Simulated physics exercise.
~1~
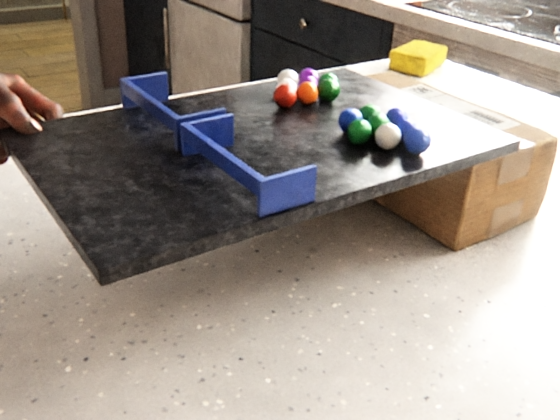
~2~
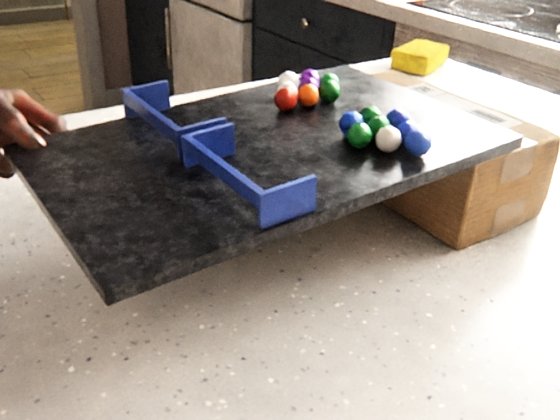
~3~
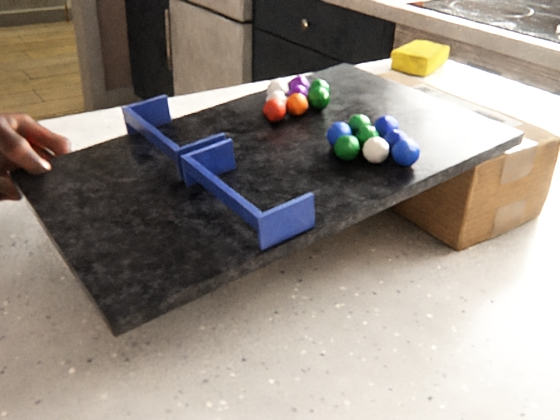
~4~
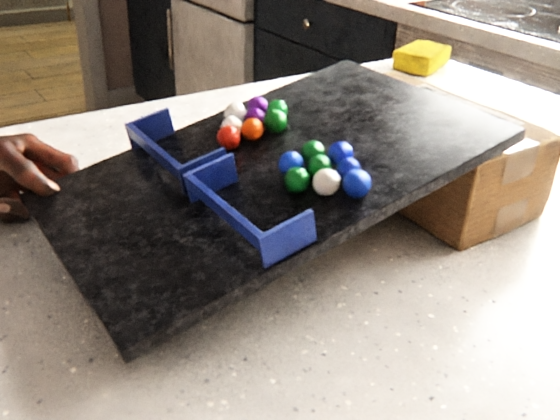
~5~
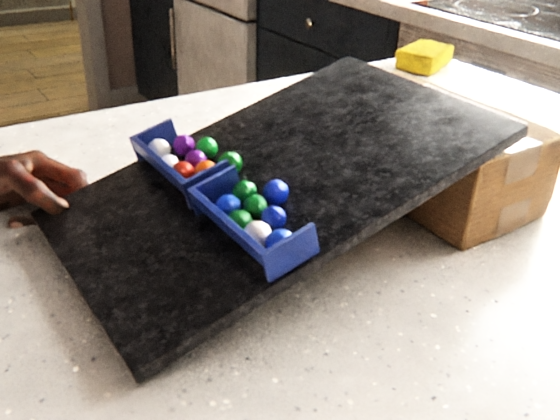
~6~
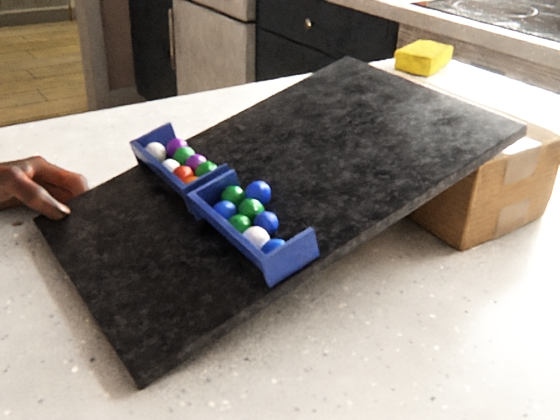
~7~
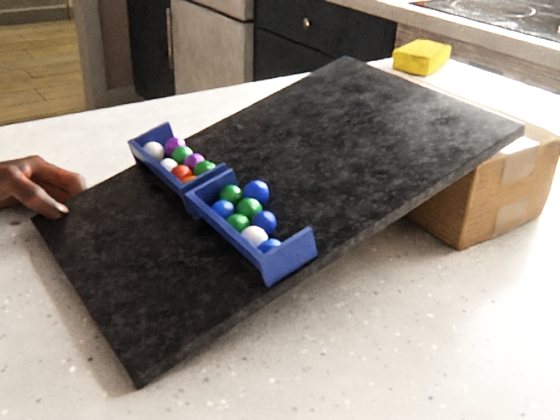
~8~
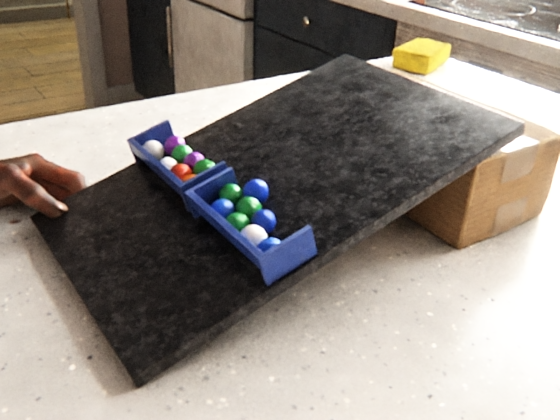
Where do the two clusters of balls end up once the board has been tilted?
Each cluster is stopped by the blue gate in its path, so the nearer balls rest behind the nearer gate and the farther balls rest behind the farther one.
